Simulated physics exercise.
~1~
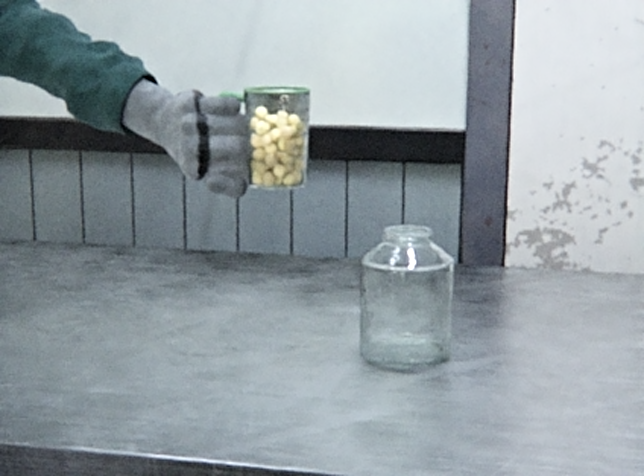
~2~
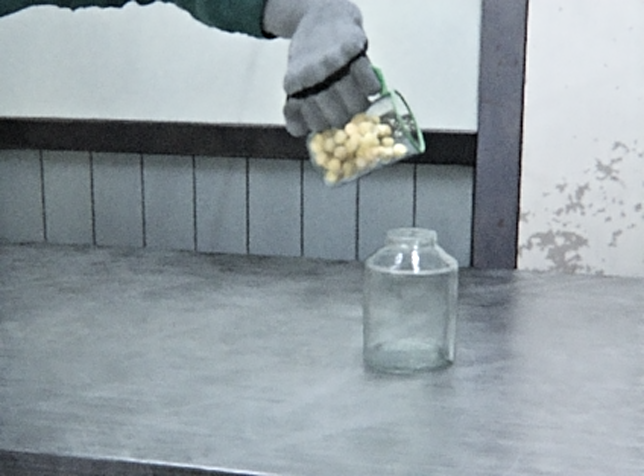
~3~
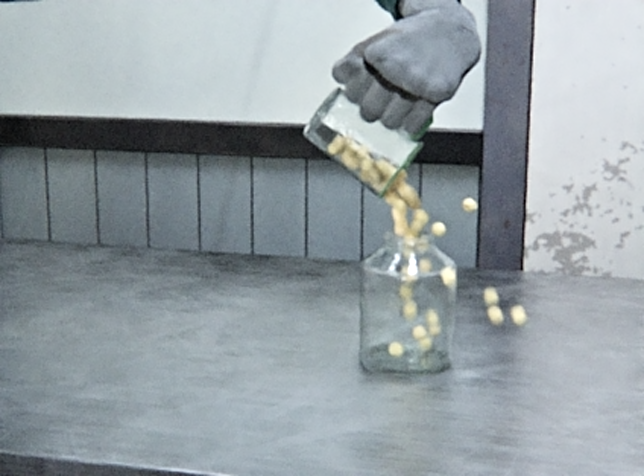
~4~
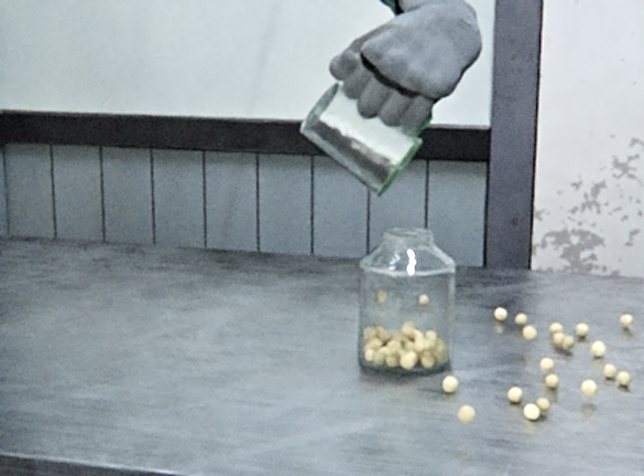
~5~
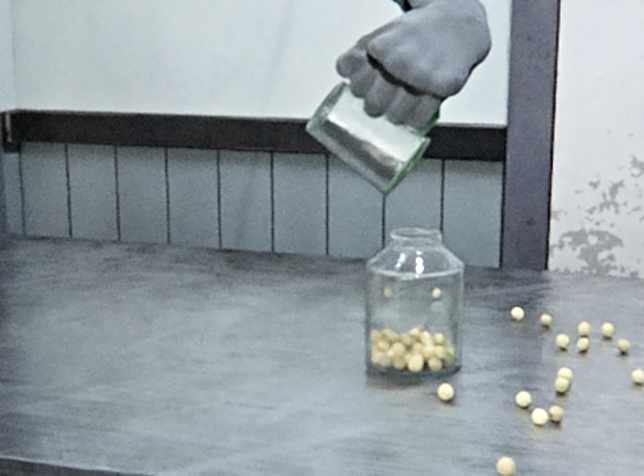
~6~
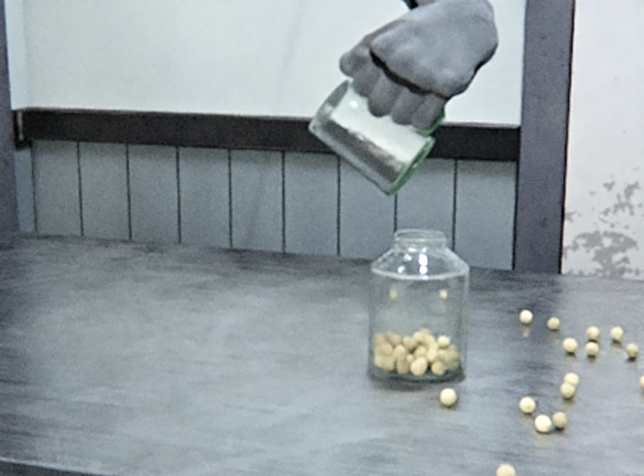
We see a grey-gloved hand move a glass cup of pale round nuts rightward and tip it over an open glass jar on a dark table; most land inside, while others scatter to the right, and the emptied cup stays tilted above the partly filled jar.
